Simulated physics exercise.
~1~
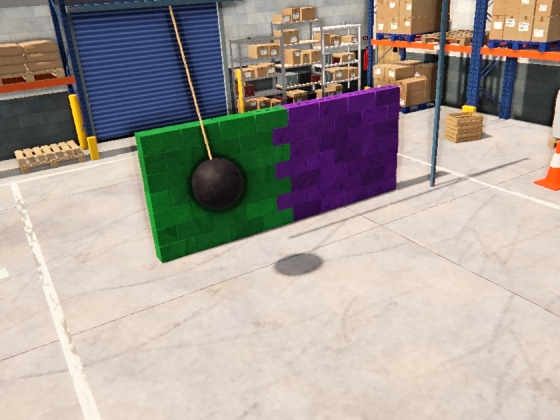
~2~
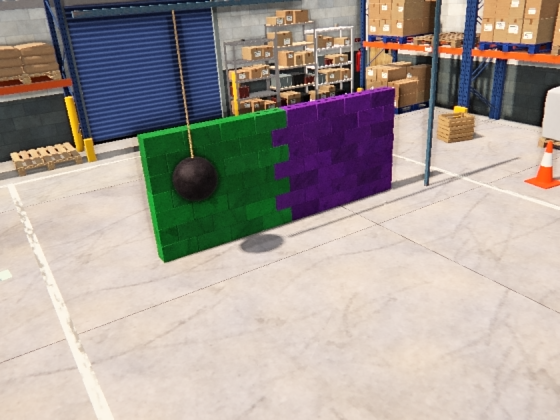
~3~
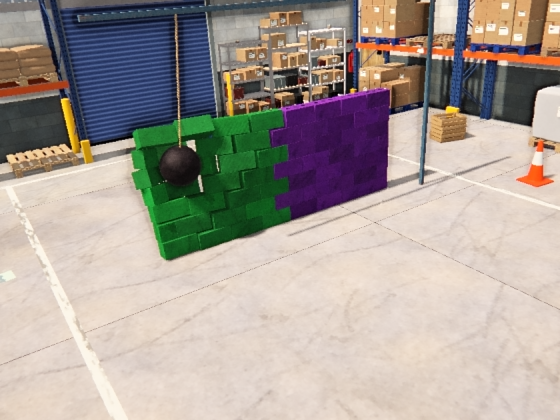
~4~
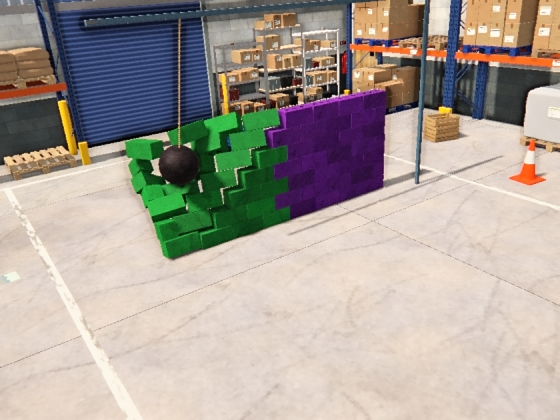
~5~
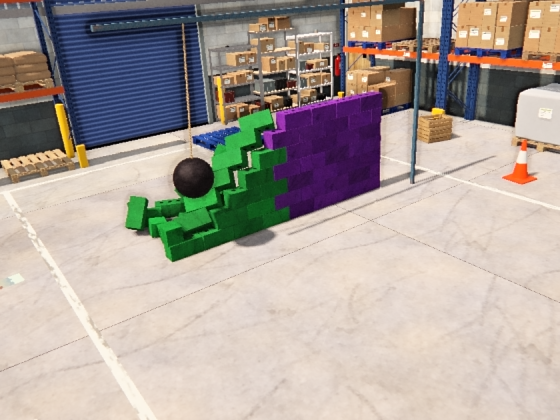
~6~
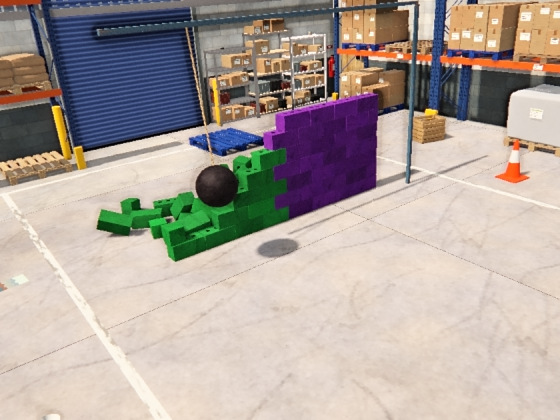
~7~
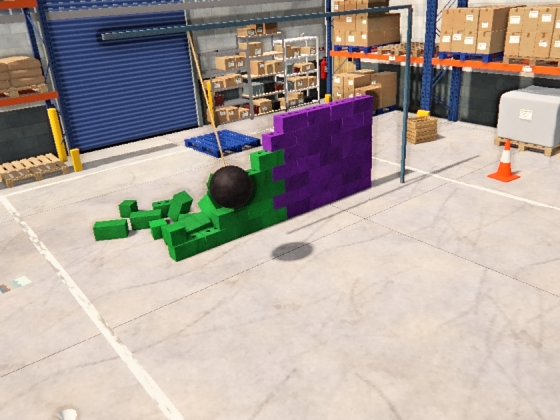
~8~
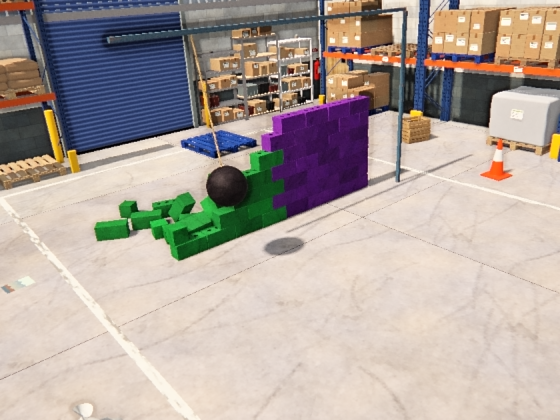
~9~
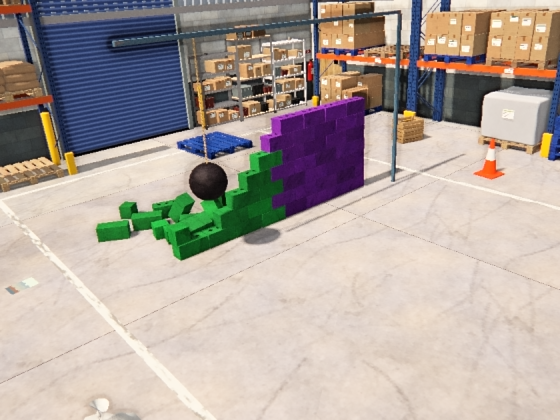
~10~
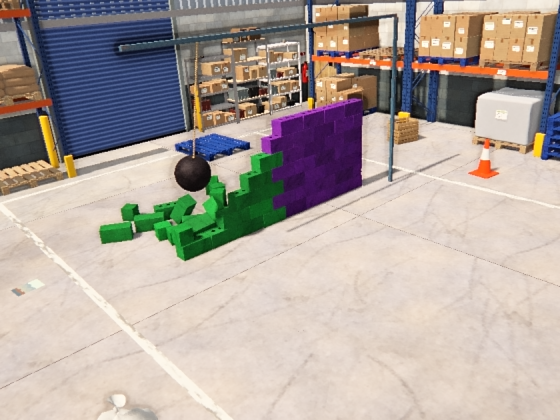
A dark ball hanging on a line swings leftward toward a wall of green and purple blocks in a warehouse. It strikes the green side, pushing blocks out of line and opening a gap near the upper left. The green section buckles and its blocks tumble down as the ball swings back to the right. More pieces drop and scatter on the floor at the left, leaving a stepped green slope. The ball then swings left again above the rubble, while the purple half still stands intact.
